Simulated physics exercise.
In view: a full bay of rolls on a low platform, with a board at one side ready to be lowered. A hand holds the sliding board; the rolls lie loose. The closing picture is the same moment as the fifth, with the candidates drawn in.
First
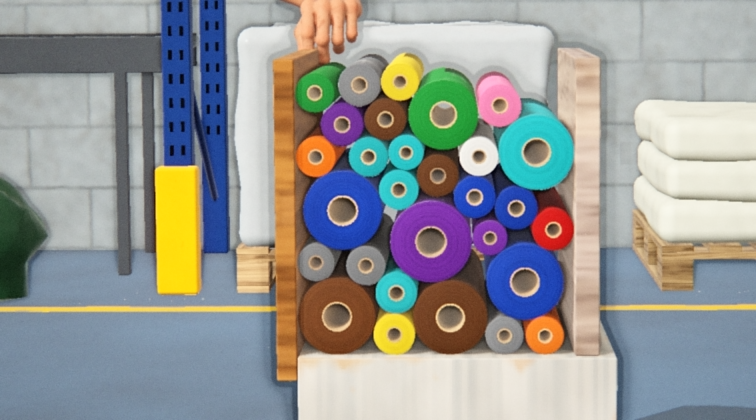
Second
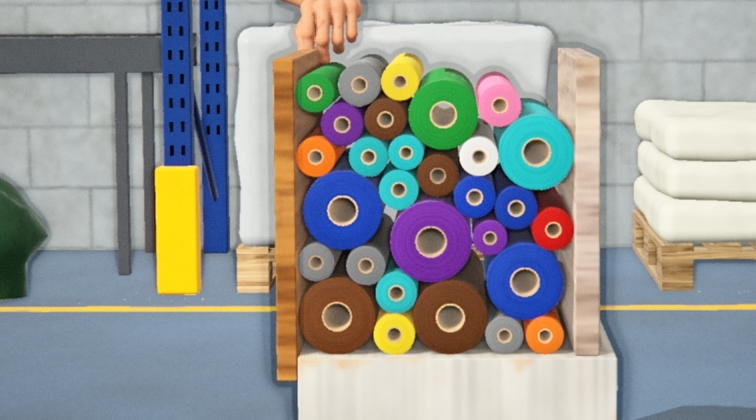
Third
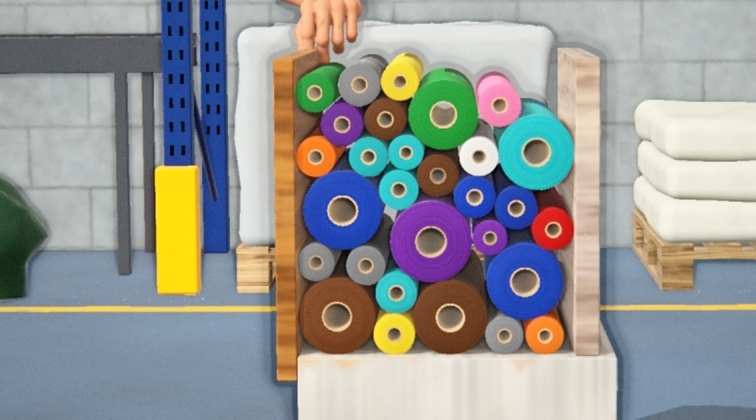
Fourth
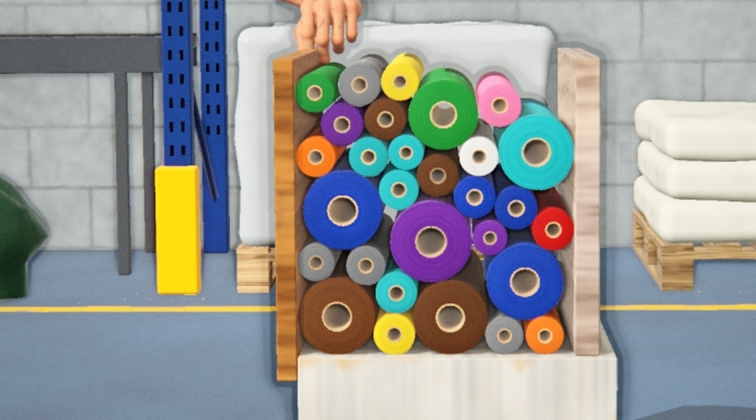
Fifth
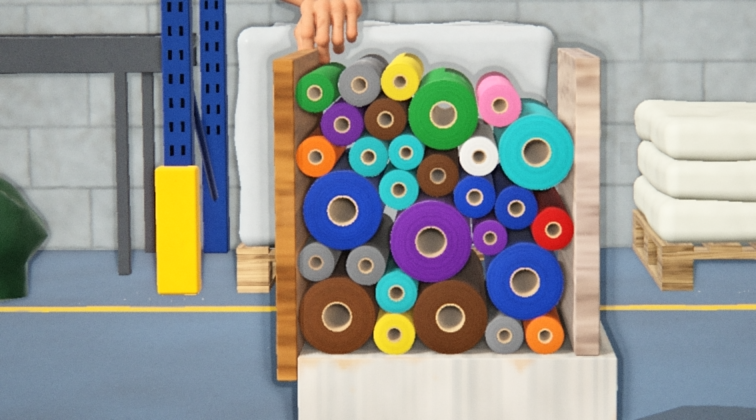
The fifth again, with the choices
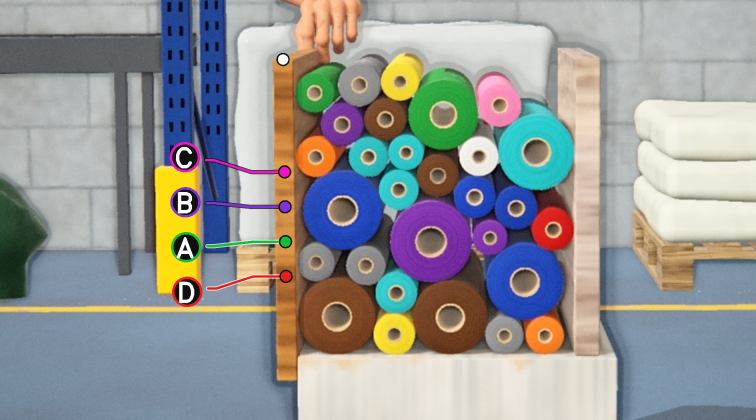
Colourful rolls sitting stacked between two upright boards on a pale platform, a hand resting behind the left board, nothing visibly moving.
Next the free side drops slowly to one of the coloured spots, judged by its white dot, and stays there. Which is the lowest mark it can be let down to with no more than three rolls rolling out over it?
C is the limit.
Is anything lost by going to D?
Yes, at D.
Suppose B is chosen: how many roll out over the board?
At B the number is four.
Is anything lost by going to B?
Yes, at B.
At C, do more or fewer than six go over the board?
Fewer than six.
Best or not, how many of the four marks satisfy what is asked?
One of the four.
On the copy, A at (285, 242); B at (285, 207); C at (284, 172); D at (286, 276); the white dot at (283, 60).
On C. First, top of the board (295, 114).
Then, top of the board (296, 172).
Finally, top of the board (296, 172), one out over the board.
By contrast, A four out over the board; B four out over the board; D four out over the board.
